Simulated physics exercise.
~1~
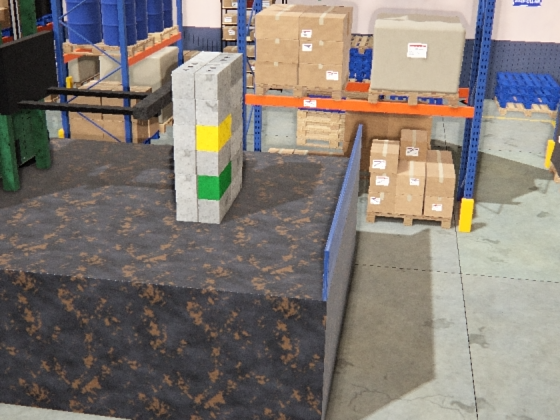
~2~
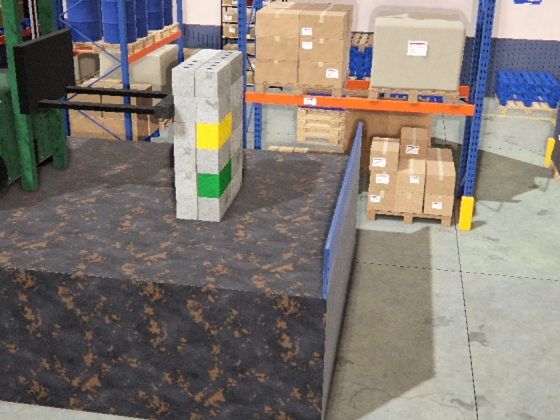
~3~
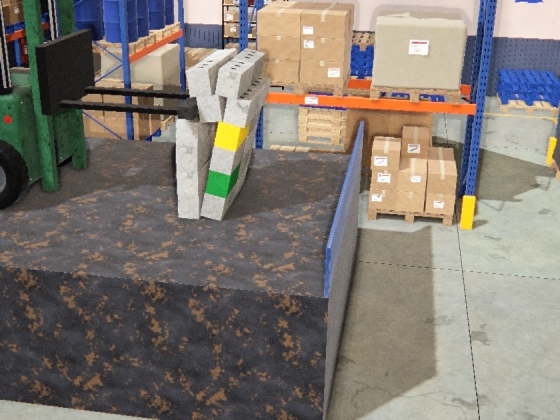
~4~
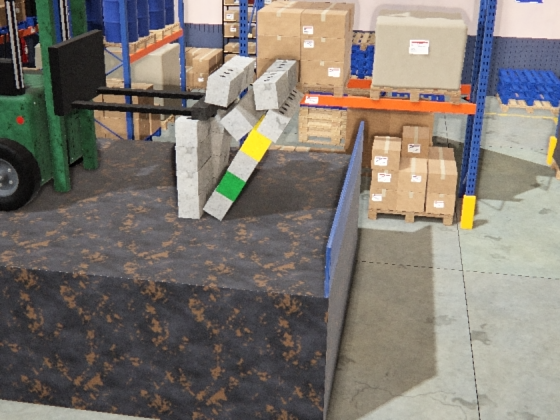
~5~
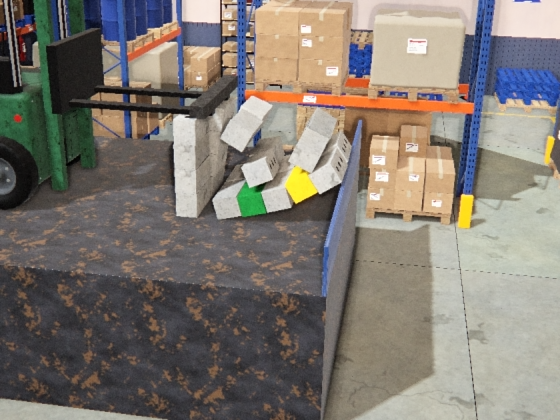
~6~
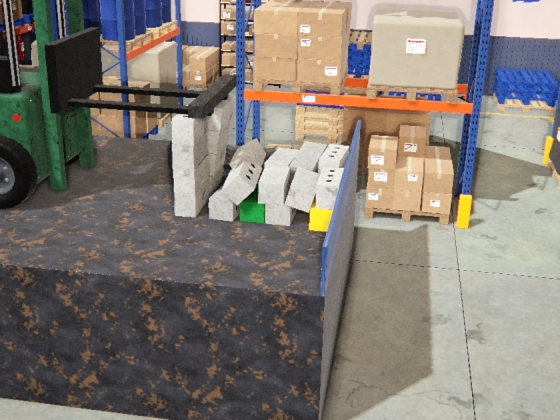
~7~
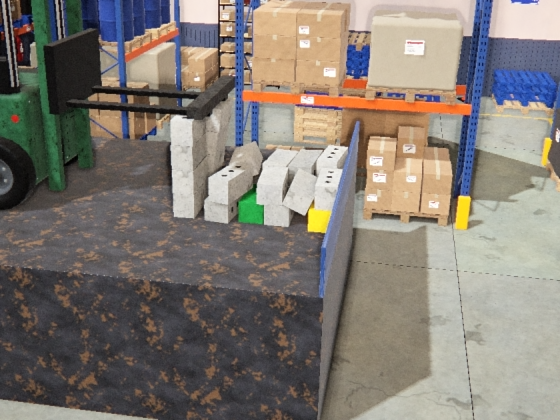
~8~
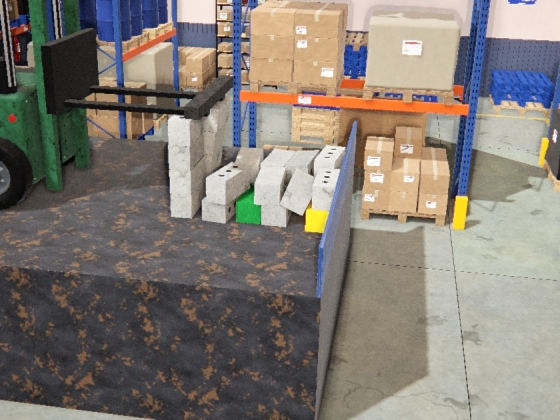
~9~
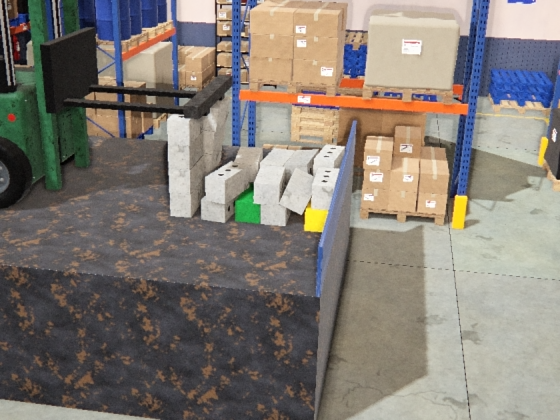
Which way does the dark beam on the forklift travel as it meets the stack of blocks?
The beam travels to the right, pushing into the upper part of the stack before it stops.
